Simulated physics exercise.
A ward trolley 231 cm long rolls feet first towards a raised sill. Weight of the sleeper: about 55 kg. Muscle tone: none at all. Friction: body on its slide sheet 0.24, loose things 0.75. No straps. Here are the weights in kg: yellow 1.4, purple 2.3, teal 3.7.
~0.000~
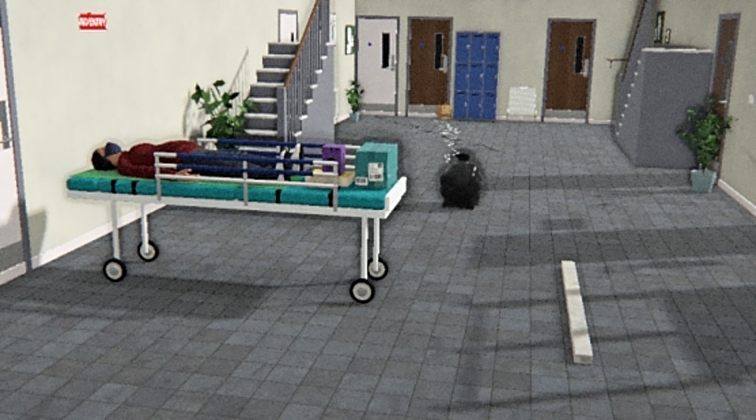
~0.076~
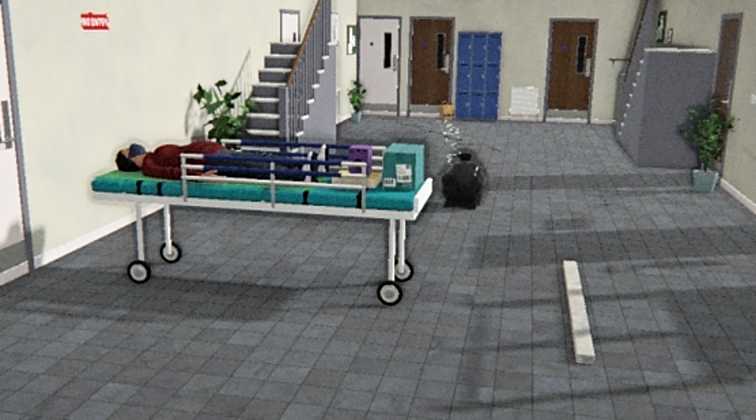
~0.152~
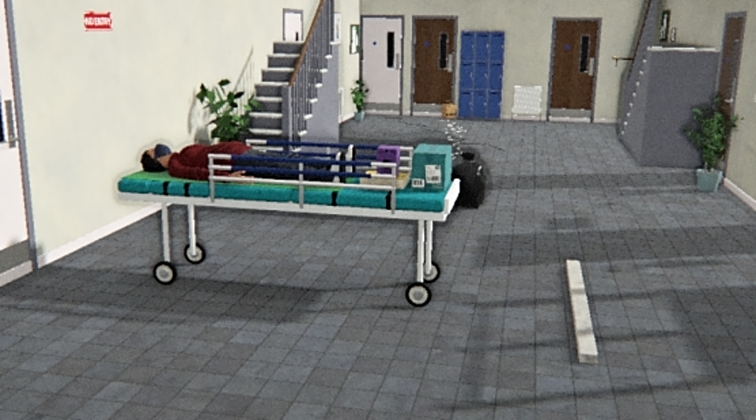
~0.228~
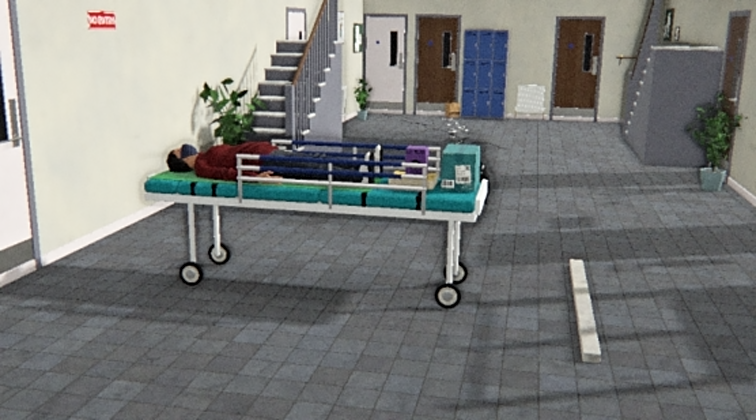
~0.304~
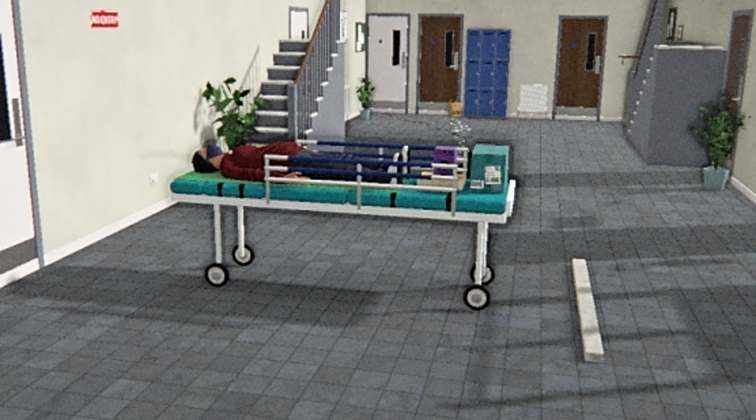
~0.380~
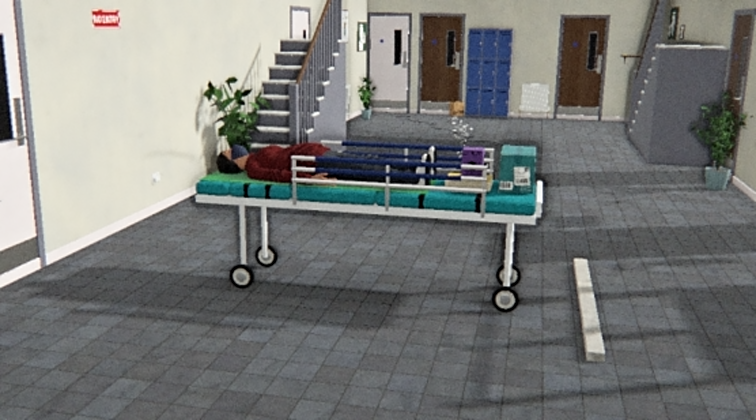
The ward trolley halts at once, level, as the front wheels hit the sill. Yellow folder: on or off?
Off.
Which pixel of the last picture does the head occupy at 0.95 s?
I'd place it at roughly (387, 171).
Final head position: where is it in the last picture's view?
Somewhere about (444, 174) in the last picture.
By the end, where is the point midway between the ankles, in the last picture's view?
Estimated spot: About (650, 199).
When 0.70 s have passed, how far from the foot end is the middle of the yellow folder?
Some 25 cm short of it.
The jolt is at 0.55 s.
After 0.70 s the yellow folder is 23 cm short of the foot end, tilted 0°, near (569, 187) in the last picture's view.
After 0.95 s the yellow folder is 5 cm past the foot end, tilted 20°, near (612, 192) in the last picture's view; the left ankle 9 cm short of the foot end.
After 1.25 s the yellow folder is 35 cm past the foot end, tilted 75°, near (651, 276) in the last picture's view.
When all is still (1.9 s), yellow folder drops off; purple pump drops off; teal holdall drops off; left ankle crosses the foot end.
